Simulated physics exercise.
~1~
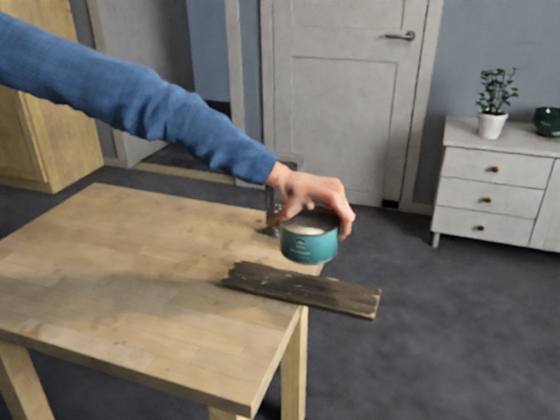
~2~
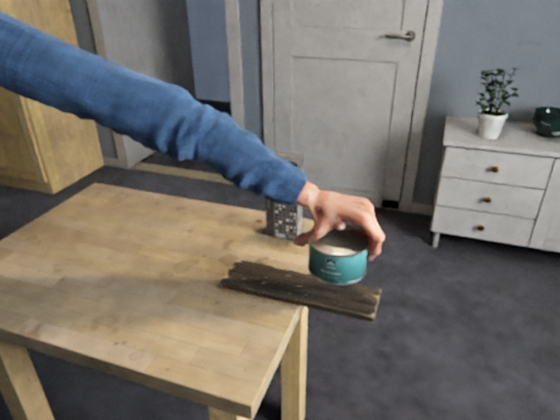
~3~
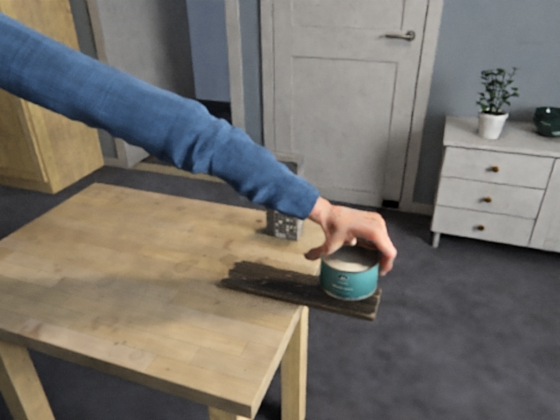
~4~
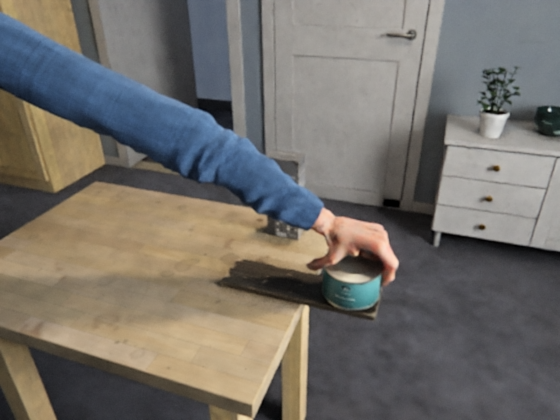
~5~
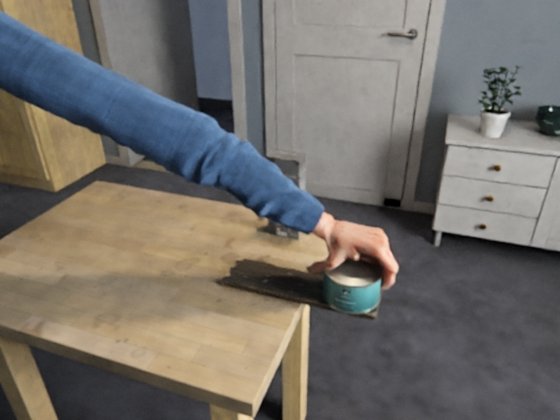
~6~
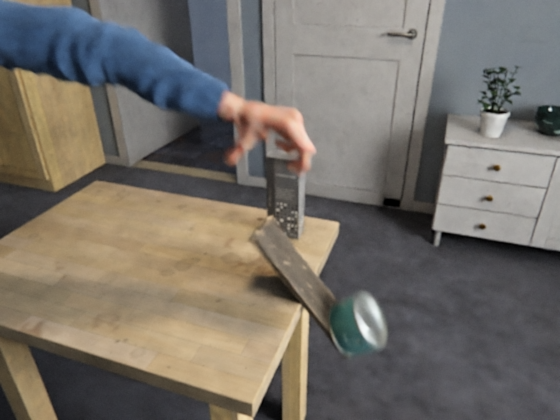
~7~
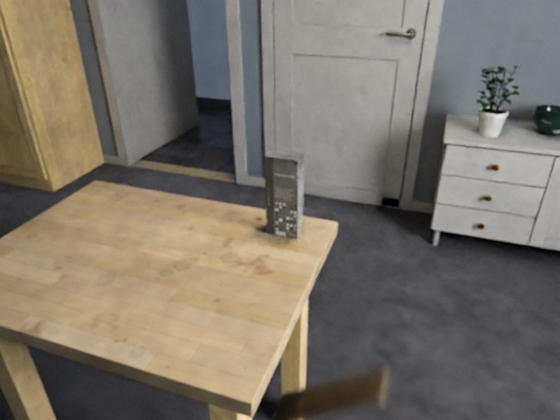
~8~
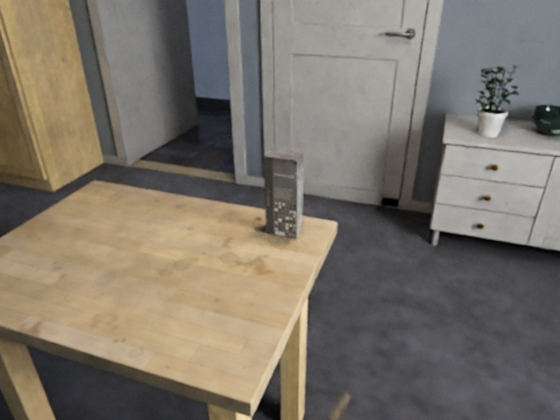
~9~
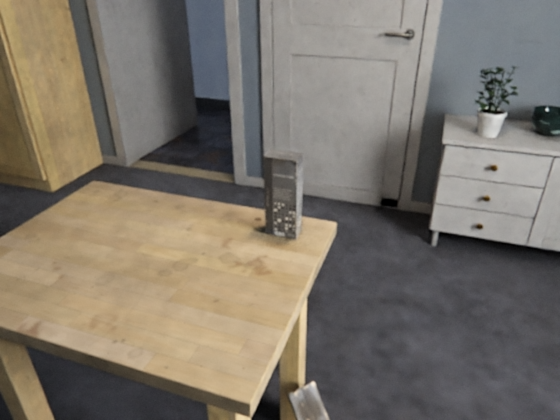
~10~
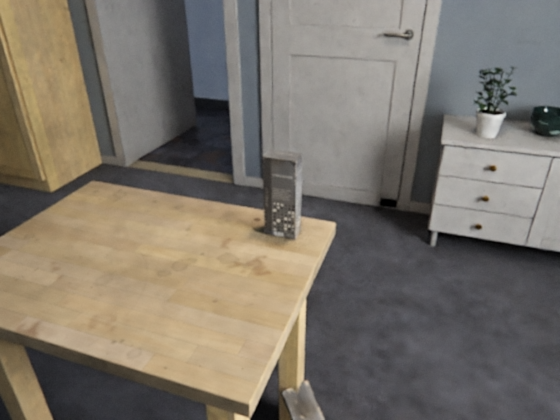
An arm in a blue sleeve reaches in from the left over a pale wooden table, seen from above by a slightly swaying camera in a room with grey doors and a white dresser at right. A dark plank juts past the table's right edge, and a grey carton stands near the far corner. The hand lowers a turquoise tub onto the plank's overhanging end, then lets go and draws back. The plank tips and slides off with the tub. Both drop beside the table, the plank turning, and it ends low by the table leg, the tub out of sight and the carton still standing.
